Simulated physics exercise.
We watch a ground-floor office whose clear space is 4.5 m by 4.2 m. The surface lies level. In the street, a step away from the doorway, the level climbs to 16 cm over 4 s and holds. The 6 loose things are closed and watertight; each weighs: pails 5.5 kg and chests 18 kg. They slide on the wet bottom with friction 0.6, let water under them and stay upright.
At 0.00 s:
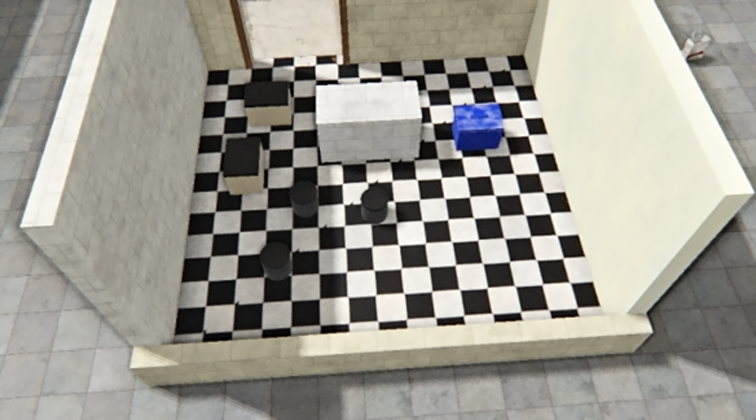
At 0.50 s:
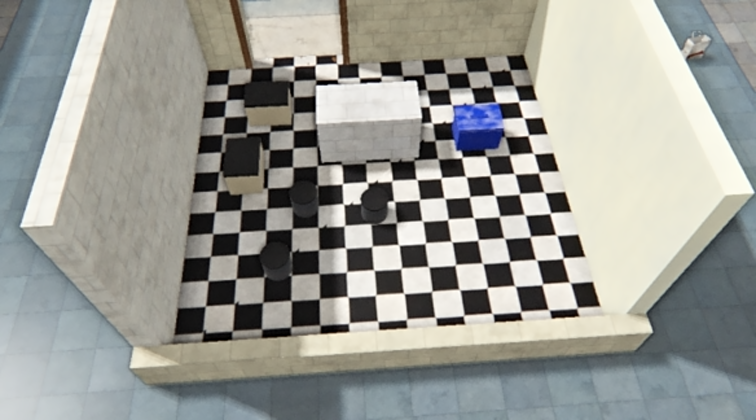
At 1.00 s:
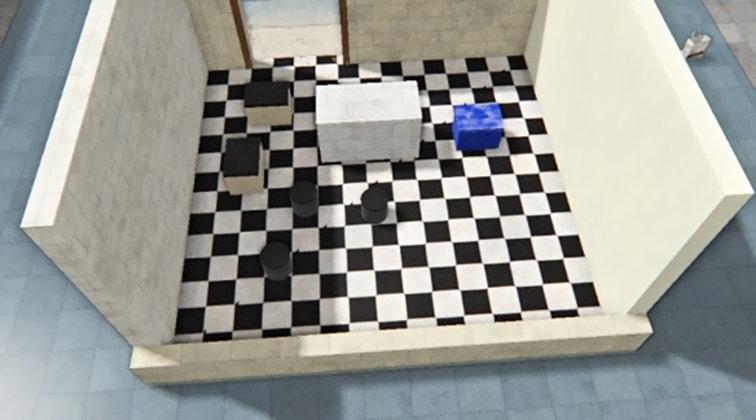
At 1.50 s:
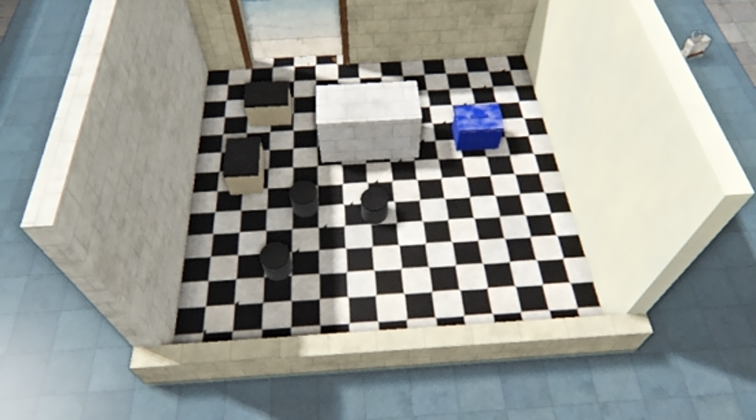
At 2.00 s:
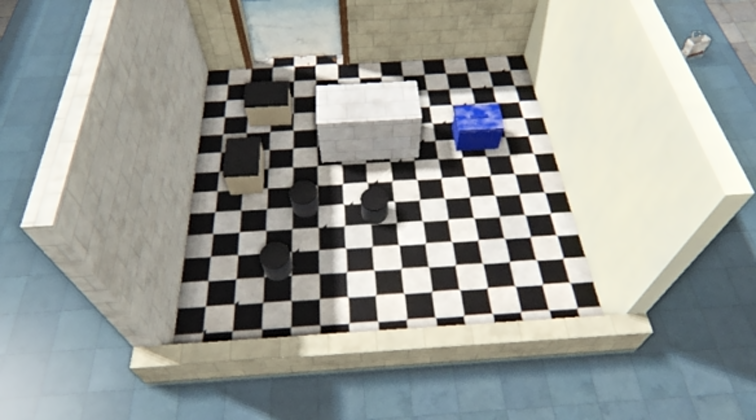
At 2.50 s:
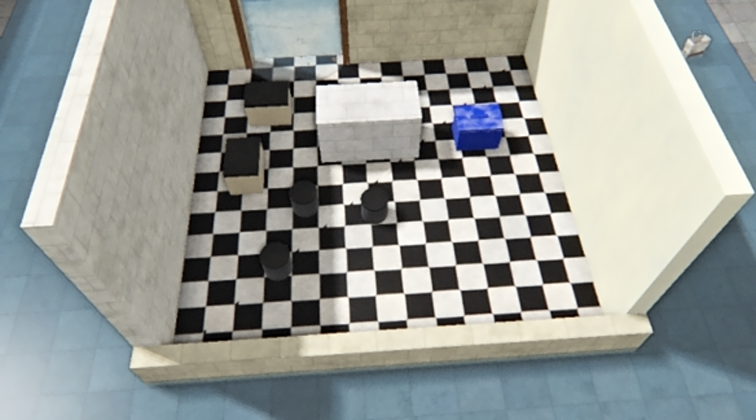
To begin with, a roofless room with a black-and-white checkered floor holds a white block, a blue chest, two black-topped boxes and three dark pails, with dry grey paving outside. Bluish water then covers the paving and creeps through the doorway onto the nearest tiles, while the objects stay still.
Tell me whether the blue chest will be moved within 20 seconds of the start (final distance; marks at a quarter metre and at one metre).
The blue chest holds its place.
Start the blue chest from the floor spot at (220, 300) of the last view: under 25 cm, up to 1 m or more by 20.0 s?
It ends far away.
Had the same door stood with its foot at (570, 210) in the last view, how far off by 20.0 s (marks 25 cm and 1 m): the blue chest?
In that case the blue chest stays put.
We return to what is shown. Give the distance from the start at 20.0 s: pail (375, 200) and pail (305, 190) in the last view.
In that order: 60 cm, 100 cm.
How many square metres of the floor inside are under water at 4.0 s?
About 2.0 m2.
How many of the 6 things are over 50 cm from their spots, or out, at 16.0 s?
I count 3.
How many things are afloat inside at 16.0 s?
I count 1.
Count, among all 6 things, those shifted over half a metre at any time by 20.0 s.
4 of them.
After 4.0 s the blue chest is near (479, 117), 0.0 m from its start, aground; 0 afloat.
After 9.0 s the blue chest is near (479, 117), 0.0 m from its start, aground; 0 afloat.
After 16.0 s the blue chest is near (479, 117), 0.0 m from its start, aground; 1 afloat.
After 20.0 s the blue chest is near (479, 117), 0.0 m from its start, aground; 5 afloat.
